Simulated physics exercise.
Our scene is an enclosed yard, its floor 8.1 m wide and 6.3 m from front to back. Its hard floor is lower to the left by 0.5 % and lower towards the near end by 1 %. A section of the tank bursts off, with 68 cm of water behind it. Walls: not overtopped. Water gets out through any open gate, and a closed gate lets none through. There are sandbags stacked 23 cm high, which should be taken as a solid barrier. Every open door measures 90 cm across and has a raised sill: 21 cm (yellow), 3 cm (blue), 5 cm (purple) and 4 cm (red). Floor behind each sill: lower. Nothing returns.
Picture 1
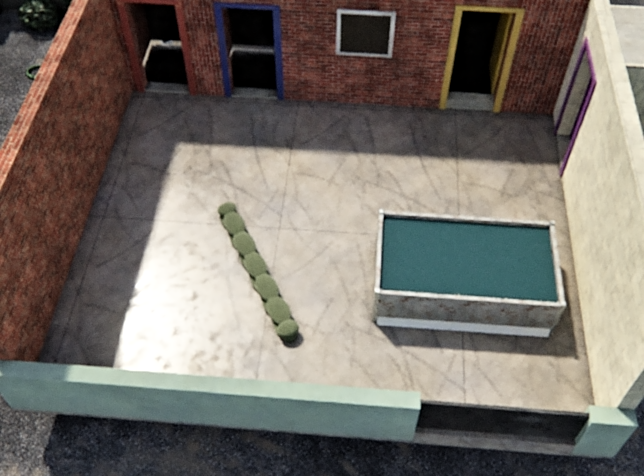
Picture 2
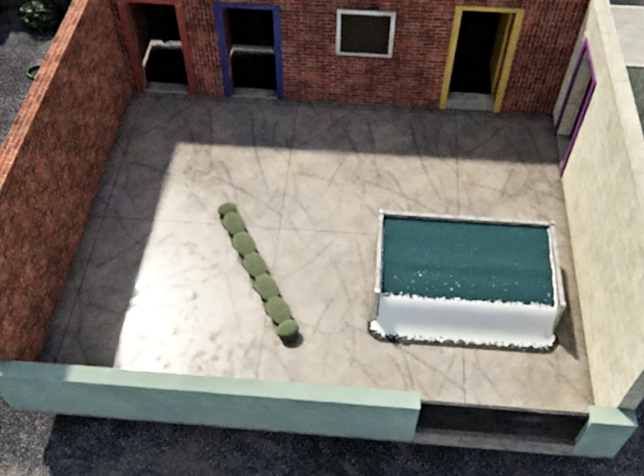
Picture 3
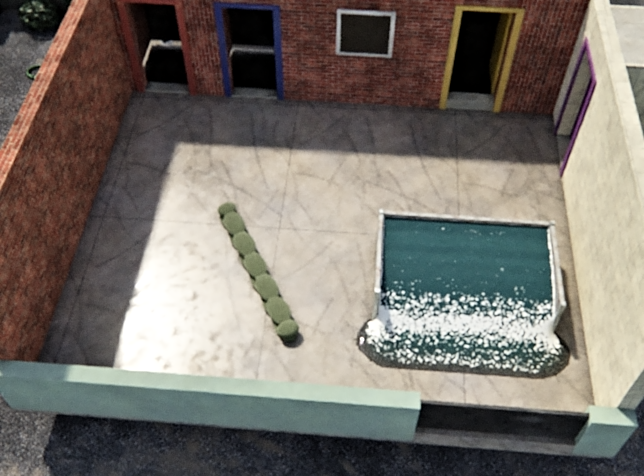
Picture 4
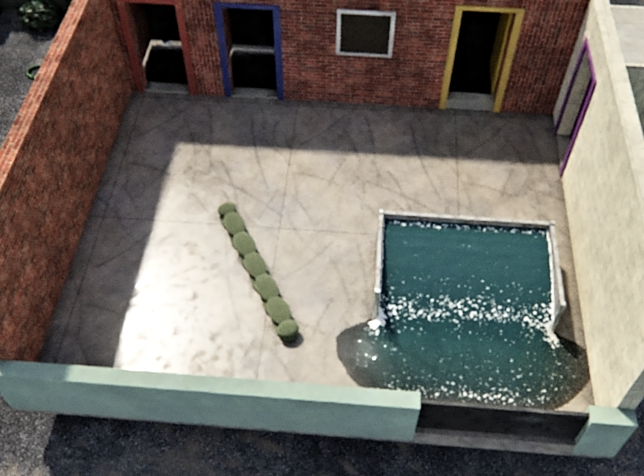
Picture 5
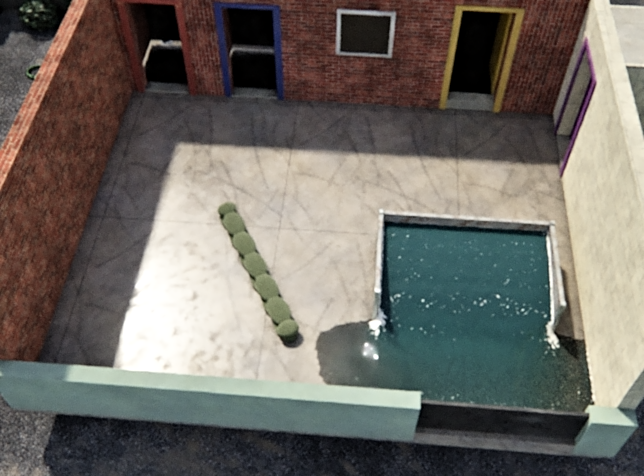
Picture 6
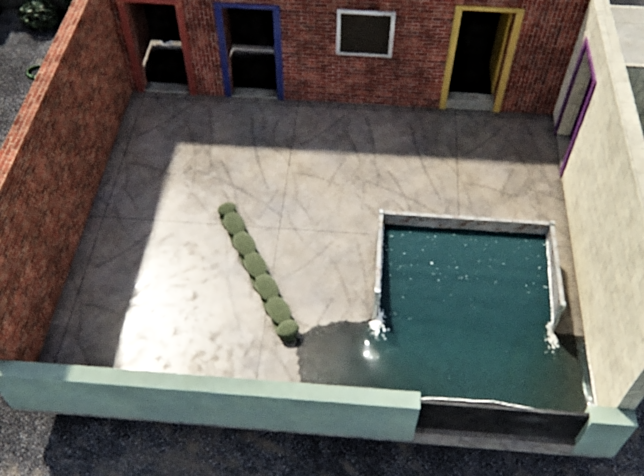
Water bursting from the near side of a raised tank in a walled yard, frothing white, then spreading across the paved floor.
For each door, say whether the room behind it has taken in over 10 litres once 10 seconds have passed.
Result: The yellow door remains shy of the limit; the blue door overtops the limit; the purple door remains shy of the limit; the red door overtops the limit.
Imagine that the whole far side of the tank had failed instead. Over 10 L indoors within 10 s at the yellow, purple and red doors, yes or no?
Then yellow exceeds it, purple exceeds it, red exceeds it.
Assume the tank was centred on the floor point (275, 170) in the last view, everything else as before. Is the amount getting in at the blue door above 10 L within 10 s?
After that, the blue door ends up inside the limit.
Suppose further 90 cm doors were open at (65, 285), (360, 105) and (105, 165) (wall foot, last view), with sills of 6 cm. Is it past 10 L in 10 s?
Well, the first is on the high side, the second is on the low side, and the third is on the low side.
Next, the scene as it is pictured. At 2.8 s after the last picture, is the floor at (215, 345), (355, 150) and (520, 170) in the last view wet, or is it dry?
Status of the three spots: Inundated, free of it, inundated.
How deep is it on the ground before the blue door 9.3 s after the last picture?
I'd put it at around 6.0 cm deep.
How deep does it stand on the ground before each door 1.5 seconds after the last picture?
Door by door, in cm: Yellow reads 0, blue reads 0, purple reads 0, red reads 0.
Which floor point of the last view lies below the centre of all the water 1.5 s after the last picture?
The water's centre sits at about (437, 356).
Then, 0.7 s after the last picture water covers 15 % of the floor and is deepest (56 cm) near (587, 430); yellow door not reached, blue door not reached, purple door not reached, red door not reached.
Then, 1.5 s after the last picture water covers 25 % of the floor and is deepest (40 cm) near (587, 430); yellow door not reached, blue door not reached, purple door not reached, red door not reached.
Then, 2.8 s after the last picture water covers 45 % of the floor and is deepest (28 cm) near (42, 387); yellow door not reached, blue door not reached, purple door 5 cm at the sill, 0 L in, red door not reached.
Then, 5.3 s after the last picture water covers 80 % of the floor and is deepest (20 cm) near (431, 417); yellow door 6 cm at the sill, 0 L in, blue door not reached, purple door 4 cm at the sill, 0 L in, red door 7 cm at the sill, 0 L in.
Then, 9.3 s after the last picture water covers 90 % of the floor and is deepest (14 cm) near (114, 145); yellow door 1 cm at the sill, 0 L in, blue door 6 cm at the sill, 25 L in, purple door 3 cm at the sill, 1 L in, red door 8 cm at the sill, 46 L in.
